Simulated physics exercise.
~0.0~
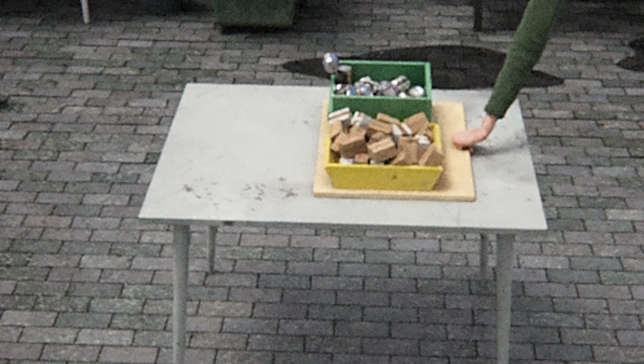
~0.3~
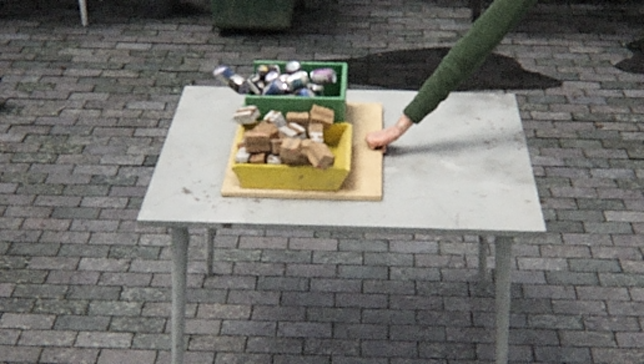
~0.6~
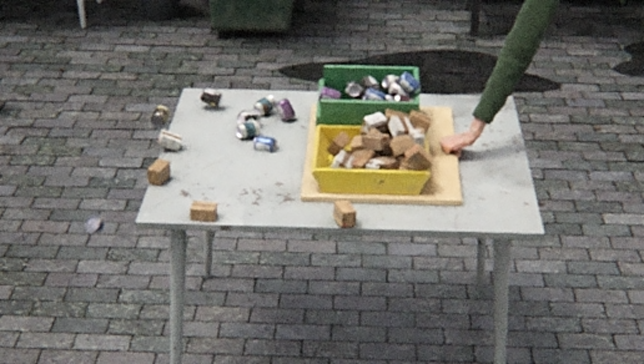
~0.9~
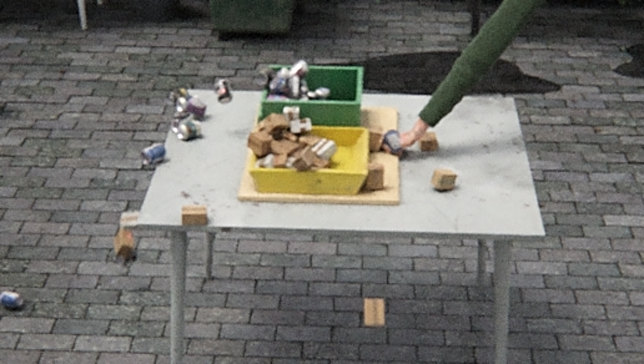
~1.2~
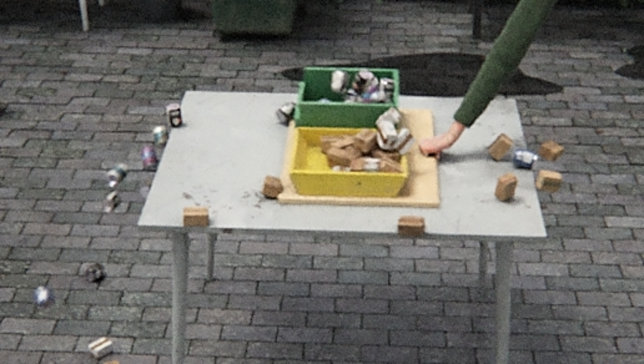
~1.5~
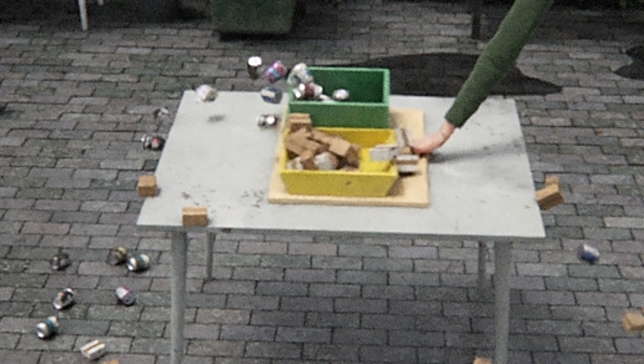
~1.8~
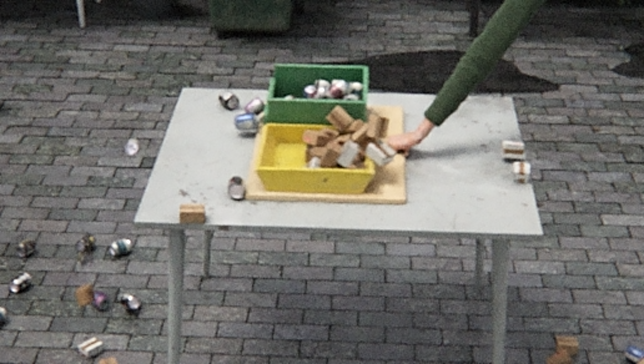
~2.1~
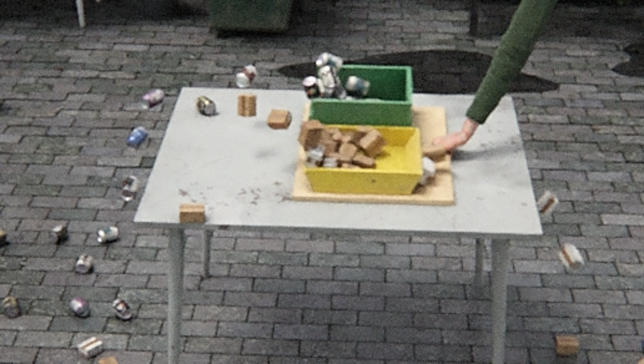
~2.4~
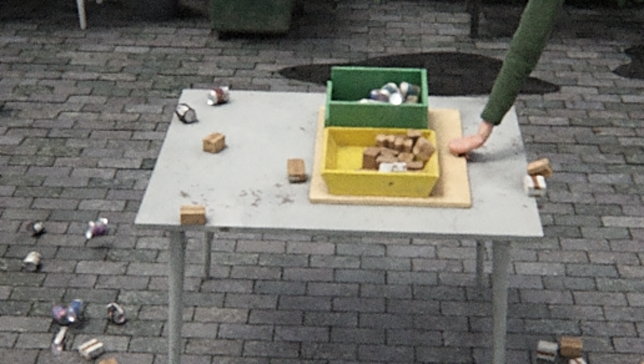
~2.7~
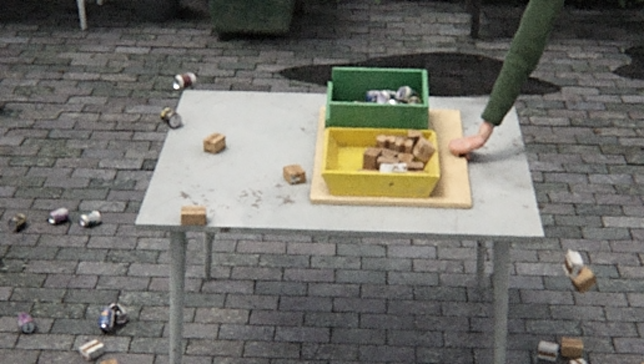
A hand shakes two tubs back and forth, spilling blocks and cans, then holds still.
